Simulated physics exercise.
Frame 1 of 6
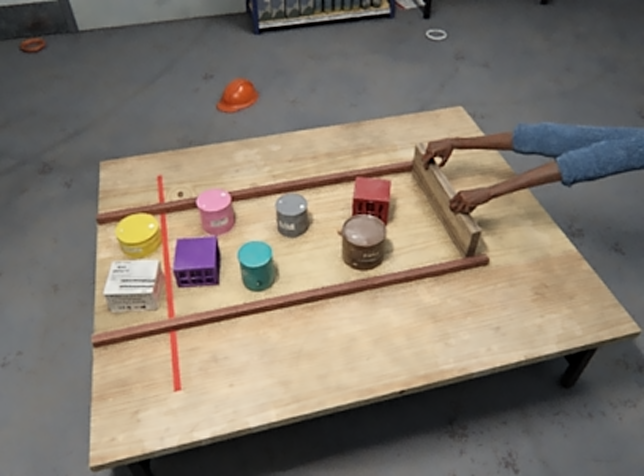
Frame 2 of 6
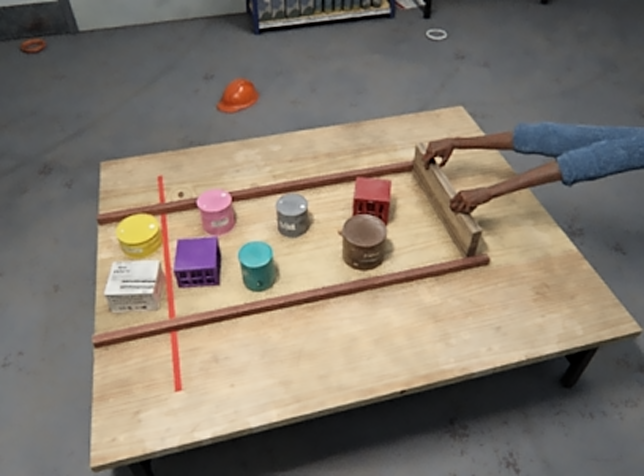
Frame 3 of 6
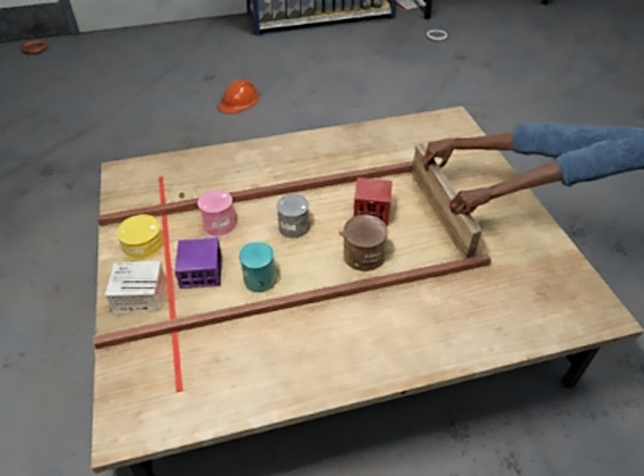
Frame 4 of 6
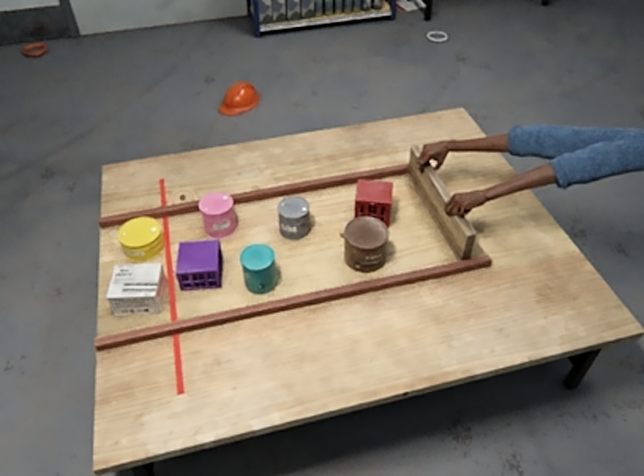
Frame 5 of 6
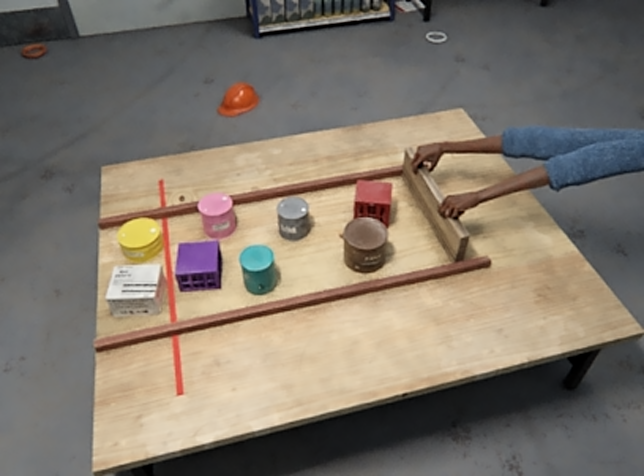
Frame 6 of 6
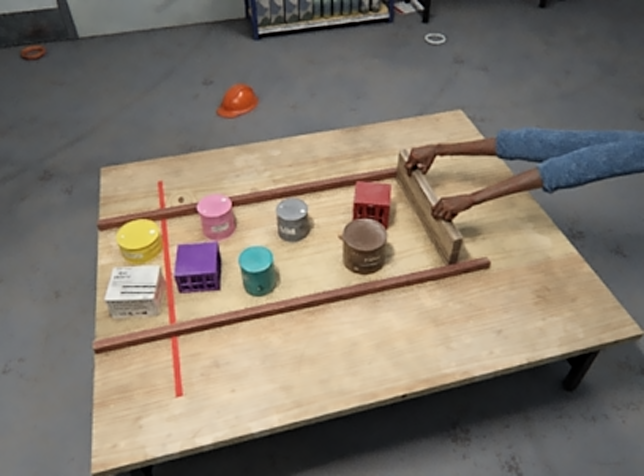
Two hands in blue sleeves grip a wooden plank between two reddish rails on a plywood table, seen from above in a grey-floored room with an orange helmet beyond. Yellow, pink, grey, turquoise and brown containers, a white box, a purple crate and a red crate sit left of the plank, near red tape. The hands hold nearly still, then slide the plank slightly left, while the objects stay put.
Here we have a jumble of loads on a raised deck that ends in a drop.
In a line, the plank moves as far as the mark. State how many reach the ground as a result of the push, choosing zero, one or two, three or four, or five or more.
One or two reach the ground.
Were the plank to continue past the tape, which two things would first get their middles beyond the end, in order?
Sequence: White box before purple crate.
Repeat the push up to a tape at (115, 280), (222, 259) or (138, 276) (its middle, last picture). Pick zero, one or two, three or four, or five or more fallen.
Result per tape, in order - at least five / no fall at all / five or more.
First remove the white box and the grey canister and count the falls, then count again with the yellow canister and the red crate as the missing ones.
Falls come to 0 the first time and 1 the other time.
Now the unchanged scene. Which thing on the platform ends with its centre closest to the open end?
The yellow canister.
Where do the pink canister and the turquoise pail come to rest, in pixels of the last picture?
Around (145, 228), then around (106, 316).
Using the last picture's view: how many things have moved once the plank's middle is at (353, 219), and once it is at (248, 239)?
Counts: 2, 7.
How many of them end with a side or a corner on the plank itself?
That makes 3.
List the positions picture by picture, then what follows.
White box (135, 285); yellow canister (139, 236); purple crate (198, 262); plank (443, 198); tape (167, 264), in the first picture.
Yellow canister (140, 236); plank (443, 198), in the second picture.
Purple crate (199, 263); grey canister (293, 216), in the third picture.
White box (138, 289); pink canister (218, 215), in the fourth picture.
Yellow canister (141, 240); turquoise pail (259, 270), in the fifth picture.
White box (137, 291); yellow canister (140, 241); purple crate (199, 267); plank (426, 205); tape (168, 270), in the sixth picture.
Soon after, none off yet; white box at rest near (137, 291); yellow canister at rest near (140, 241); purple crate at rest near (199, 267).
Then, none off yet; white box moved a little near (129, 291); yellow canister at rest near (140, 241); purple crate moved a little near (181, 269).
By the end, the number that fall off is one or two; fallen, purple crate and white box.
